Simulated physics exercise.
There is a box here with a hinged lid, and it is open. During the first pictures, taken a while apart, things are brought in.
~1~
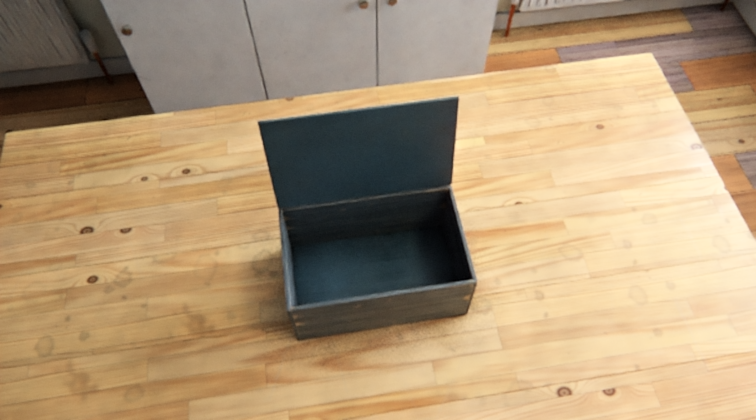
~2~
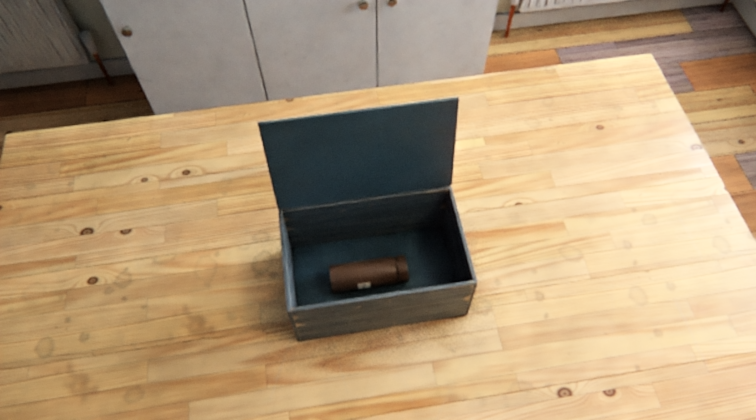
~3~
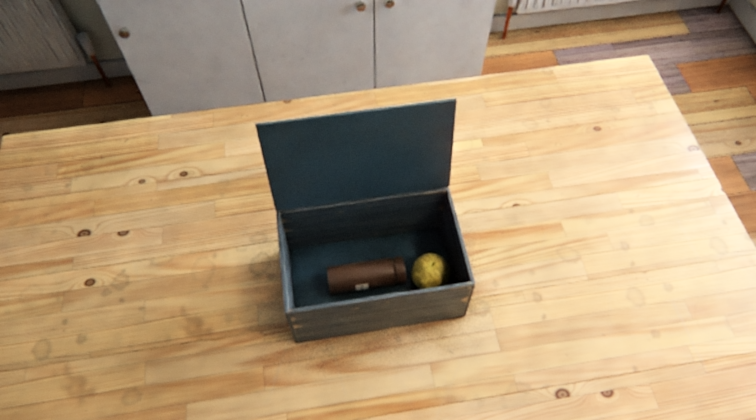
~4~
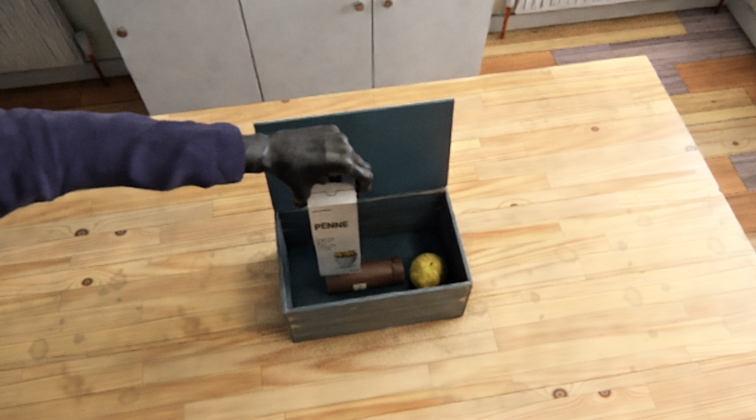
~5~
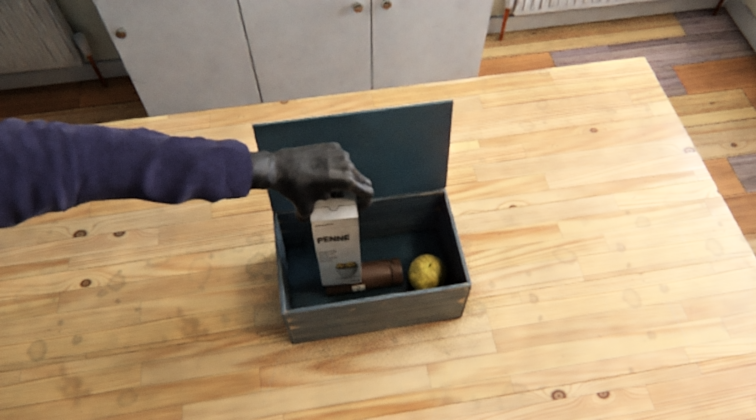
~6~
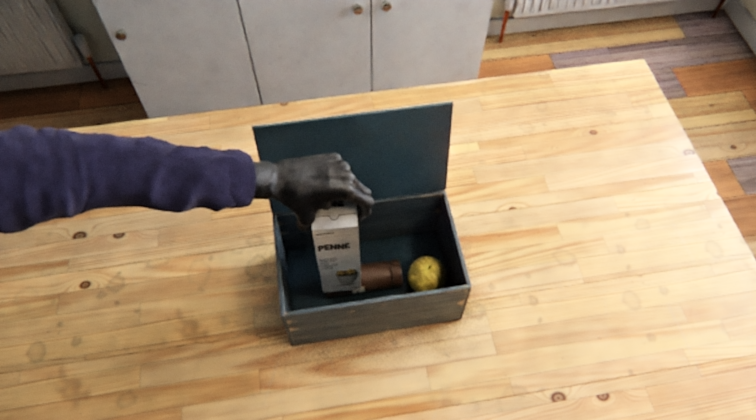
An open dark blue-grey wooden box with a raised hinged lid sits on a pale plank table, seen from above, with white cabinets behind. Inside, a brown cylindrical bottle appears first, then a round yellow fruit to its right. A black-gloved hand in a navy sleeve reaches from the left, lowering a white penne carton into the box's left side and keeping hold, while the view shifts very slightly.
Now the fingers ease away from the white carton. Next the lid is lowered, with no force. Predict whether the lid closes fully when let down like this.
Prediction: The lid stays raised.
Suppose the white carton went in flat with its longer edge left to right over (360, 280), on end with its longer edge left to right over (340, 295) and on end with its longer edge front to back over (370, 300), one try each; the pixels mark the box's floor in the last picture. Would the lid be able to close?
Well, the first try leaves the lid lying shut, the second leaves it standing open, and the third leaves it standing open.
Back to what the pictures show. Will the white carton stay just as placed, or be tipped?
It ends up tilted.
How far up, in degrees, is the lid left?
Close to 20 degrees.
Then, 0.90 s later than the last frame, lid starting down; white carton tilted by 51° near (340, 280); brown shaker moved a little.
Then, 1.40 s later than the last frame, lid 72° above the rim; white carton tilted by 60° near (338, 266); brown shaker moved about its own width.
Then, 1.80 s later than the last frame, lid 45° above the rim; white carton tilted by 60° near (338, 266); brown shaker moved about its own width.
Then, 3.00 s later than the last frame, lid 21° above the rim; white carton tilted by 60° near (338, 266); brown shaker moved about its own width.
When it is over, lid 21° above the rim; lying over in the box, white carton; moved from the start, brown shaker; yellow apple as before. End places, in pixels of the last picture, white carton near (338, 266).
